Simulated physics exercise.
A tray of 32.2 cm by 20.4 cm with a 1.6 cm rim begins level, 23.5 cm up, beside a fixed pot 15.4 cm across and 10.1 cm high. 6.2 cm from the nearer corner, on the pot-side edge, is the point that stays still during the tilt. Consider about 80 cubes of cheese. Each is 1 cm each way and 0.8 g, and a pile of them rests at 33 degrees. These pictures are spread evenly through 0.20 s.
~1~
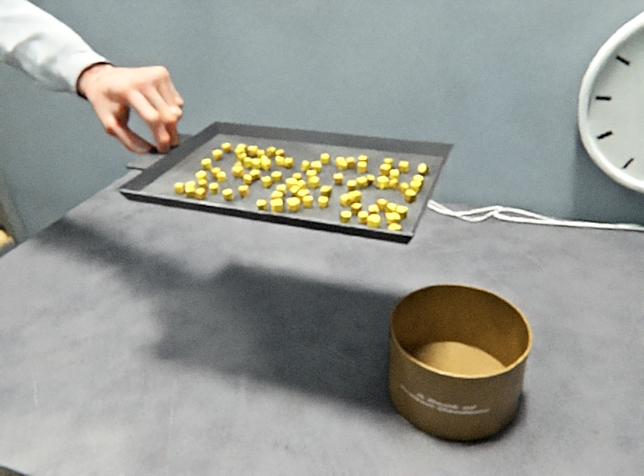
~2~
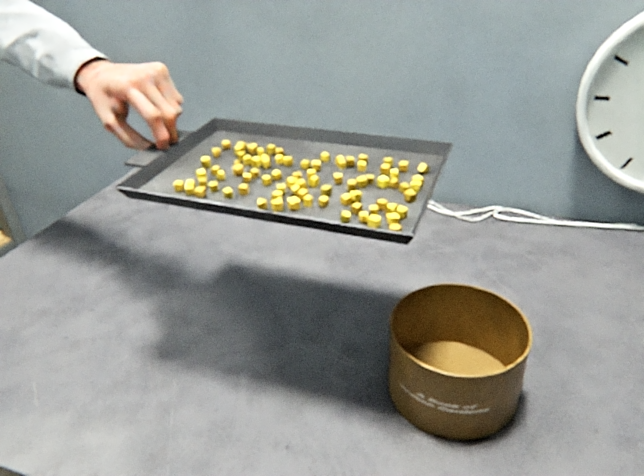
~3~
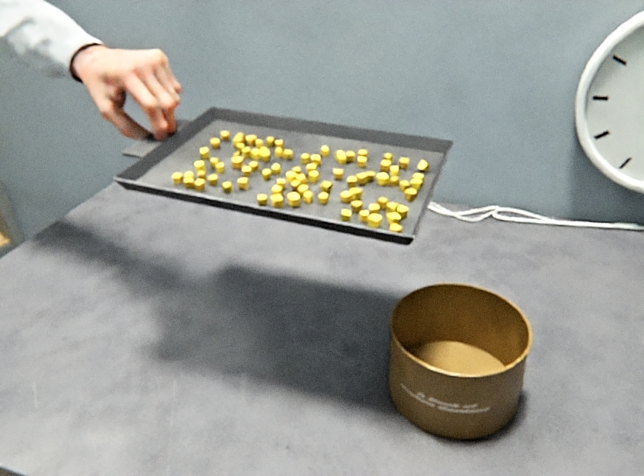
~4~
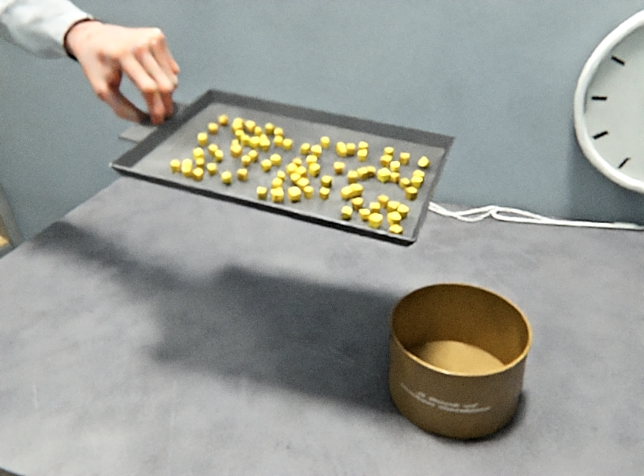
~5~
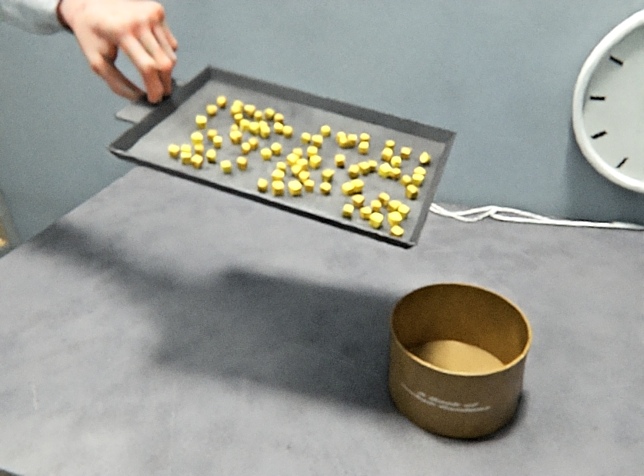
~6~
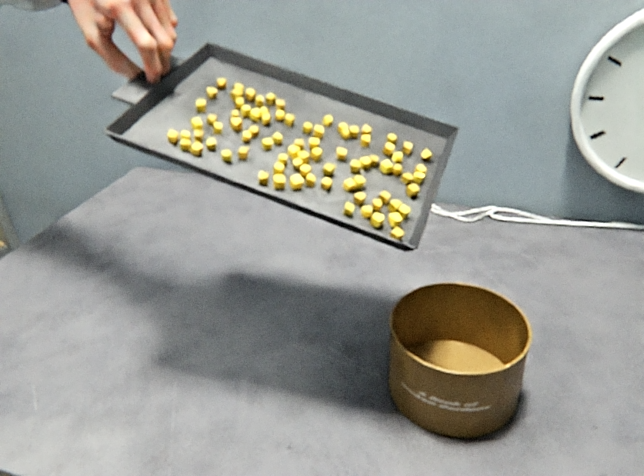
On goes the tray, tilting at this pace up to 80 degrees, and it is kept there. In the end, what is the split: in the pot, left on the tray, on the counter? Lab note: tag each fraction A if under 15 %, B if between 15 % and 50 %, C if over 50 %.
Pot = B, tray = A, counter = C.
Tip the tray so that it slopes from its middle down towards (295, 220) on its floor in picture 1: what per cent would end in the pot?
My best guess is some 15 per cent.
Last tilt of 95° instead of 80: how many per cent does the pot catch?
40 percent.
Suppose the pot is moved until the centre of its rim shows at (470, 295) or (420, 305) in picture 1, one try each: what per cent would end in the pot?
Estimates: 0 % and 10 %, in that order.
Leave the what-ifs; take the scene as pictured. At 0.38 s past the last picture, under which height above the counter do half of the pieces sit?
Roughly 26 cm above the counter.
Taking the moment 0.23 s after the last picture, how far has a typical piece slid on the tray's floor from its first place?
Displacement on the tray: Roughly 2 cm.
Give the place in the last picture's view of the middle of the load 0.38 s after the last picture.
Near (391, 215).
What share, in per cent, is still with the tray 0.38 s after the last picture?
It works out to near 95 per cent of the load.
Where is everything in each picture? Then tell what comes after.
The first picture shows tray tilt 0 degrees, front corners at (126, 187) and (407, 230); middle of the pieces at (297, 179); pot at (459, 325).
The second picture shows tray tilt 1 degrees, front corners at (125, 185) and (408, 230); middle of the pieces at (297, 177).
The third picture shows tray tilt 4 degrees, front corners at (123, 176) and (409, 231), lowest corner right front; middle of the pieces at (296, 172).
The fourth picture shows tray tilt 8 degrees, front corners at (120, 163) and (410, 234), lowest corner right front; middle of the pieces at (297, 164).
The fifth picture shows tray tilt 14 degrees, front corners at (117, 146) and (410, 237), lowest corner right front; middle of the pieces at (297, 154).
The sixth picture shows tray tilt 19 degrees, front corners at (114, 129) and (411, 240), lowest corner right front; middle of the pieces at (299, 145); pot at (459, 323).
Then, 0.23 s after the last picture, tilt 51 degrees; the tray holds 100 %, the pot 0 %.
Then, 0.38 s after the last picture, tilt 71 degrees; the tray holds 95 %, the pot 0 %.
Then, 0.65 s after the last picture, tilt 80 degrees; the tray holds 0 %, the pot 30 %.
In the end, pot 30 %, tray 0 %, counter 70 %.
